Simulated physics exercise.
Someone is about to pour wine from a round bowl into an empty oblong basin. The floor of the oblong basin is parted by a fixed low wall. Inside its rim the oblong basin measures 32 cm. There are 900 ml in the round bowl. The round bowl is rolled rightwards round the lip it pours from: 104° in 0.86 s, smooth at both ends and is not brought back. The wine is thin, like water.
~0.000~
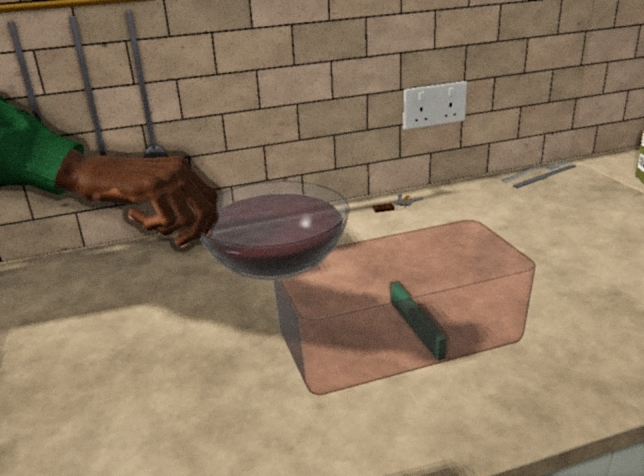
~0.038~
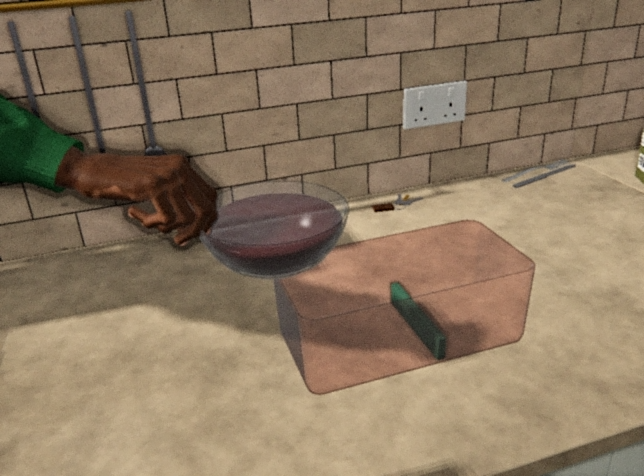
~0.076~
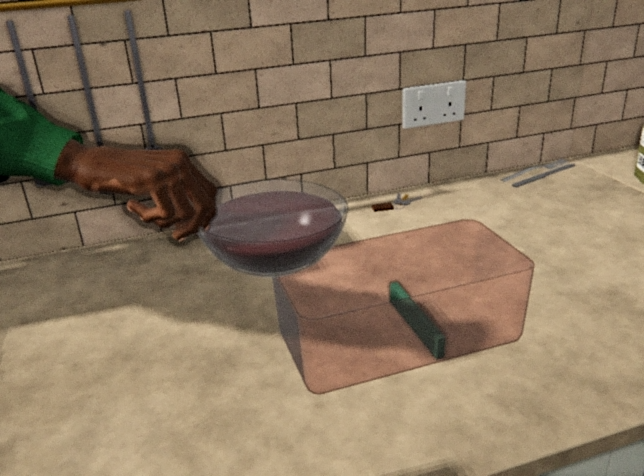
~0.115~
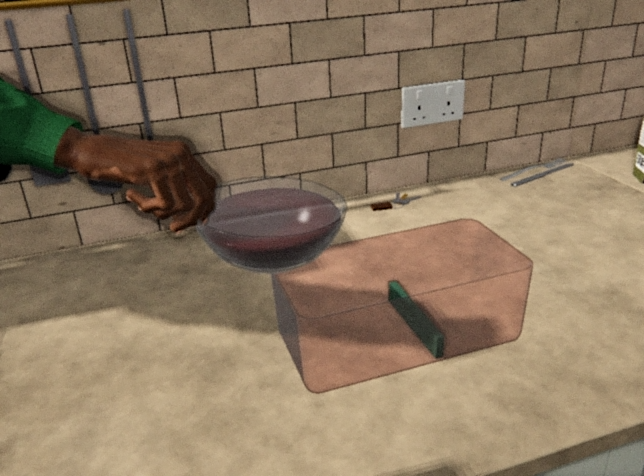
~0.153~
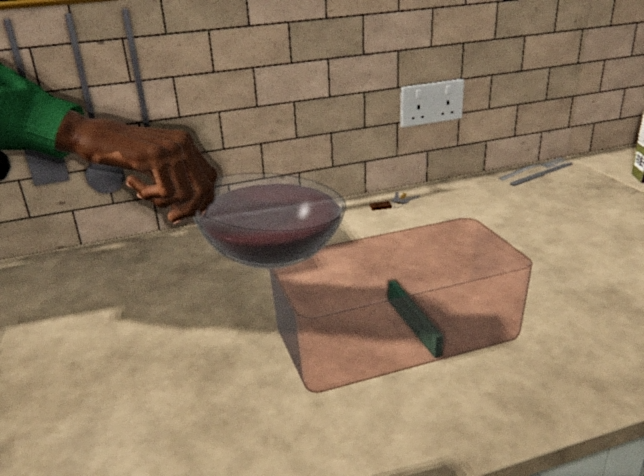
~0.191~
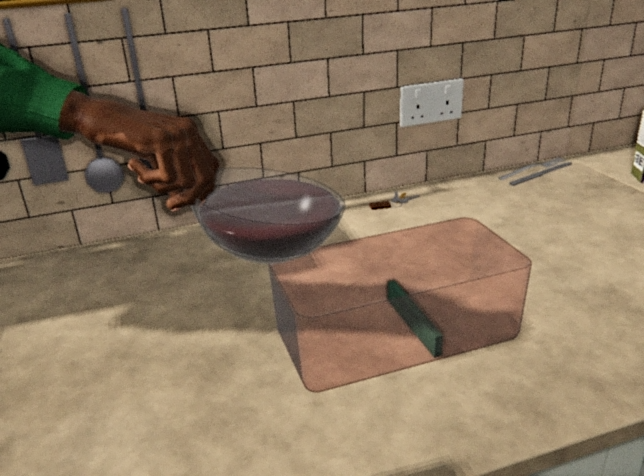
On a kitchen worktop, a hand slightly tilts a round bowl of wine to the right.
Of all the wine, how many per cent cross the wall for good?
Roughly 56 per cent is past the wall.
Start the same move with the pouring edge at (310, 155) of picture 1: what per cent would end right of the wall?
Then about 45 per cent.
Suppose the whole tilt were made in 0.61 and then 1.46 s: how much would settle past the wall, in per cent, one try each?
First 50, then 55 per cent.
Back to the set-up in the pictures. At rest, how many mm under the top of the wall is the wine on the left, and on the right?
Some 22 mm on the left and 10 mm on the right.
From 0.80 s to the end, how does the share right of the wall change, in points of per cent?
The share moves down, by some 14 per cent.
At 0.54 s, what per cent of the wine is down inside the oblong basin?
About 10 per cent.
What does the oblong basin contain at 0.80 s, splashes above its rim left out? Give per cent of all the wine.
Near 90 in a hundred.
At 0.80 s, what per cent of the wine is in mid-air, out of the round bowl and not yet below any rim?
Near 10 in a hundred.
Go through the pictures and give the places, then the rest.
In the first picture, tilt 0°; pouring edge (343, 199); surface from (200, 232) to (338, 207); the oblong basin's rim runs from (285, 291) to (505, 242); the wall's top is at (417, 310).
In the second picture, tilt 1°; pouring edge (343, 199); surface from (201, 231) to (337, 206).
In the third picture, tilt 2°; pouring edge (342, 198); surface from (200, 229) to (336, 205).
In the fourth picture, tilt 5°; pouring edge (341, 198); surface from (198, 225) to (336, 202).
In the fifth picture, tilt 8°; pouring edge (340, 197); surface from (197, 219) to (335, 198).
In the sixth picture, tilt 12°; pouring edge (339, 197); surface from (198, 212) to (336, 193).
By 0.54 s the tilt is 73° and 39 per cent is still to pour, 11 is left of the wall and 0 right of it.
By 0.80 s the tilt is 103° and 0 per cent is still to pour, 21 is left of the wall and 69 right of it.
By 1.07 s the tilt is 104° and 0 per cent is still to pour, 38 is left of the wall and 59 right of it.
By 1.36 s the tilt is 104° and 0 per cent is still to pour, 41 is left of the wall and 56 right of it.
At rest 42 per cent lies left of the wall, 56 right of it and 3 outside.
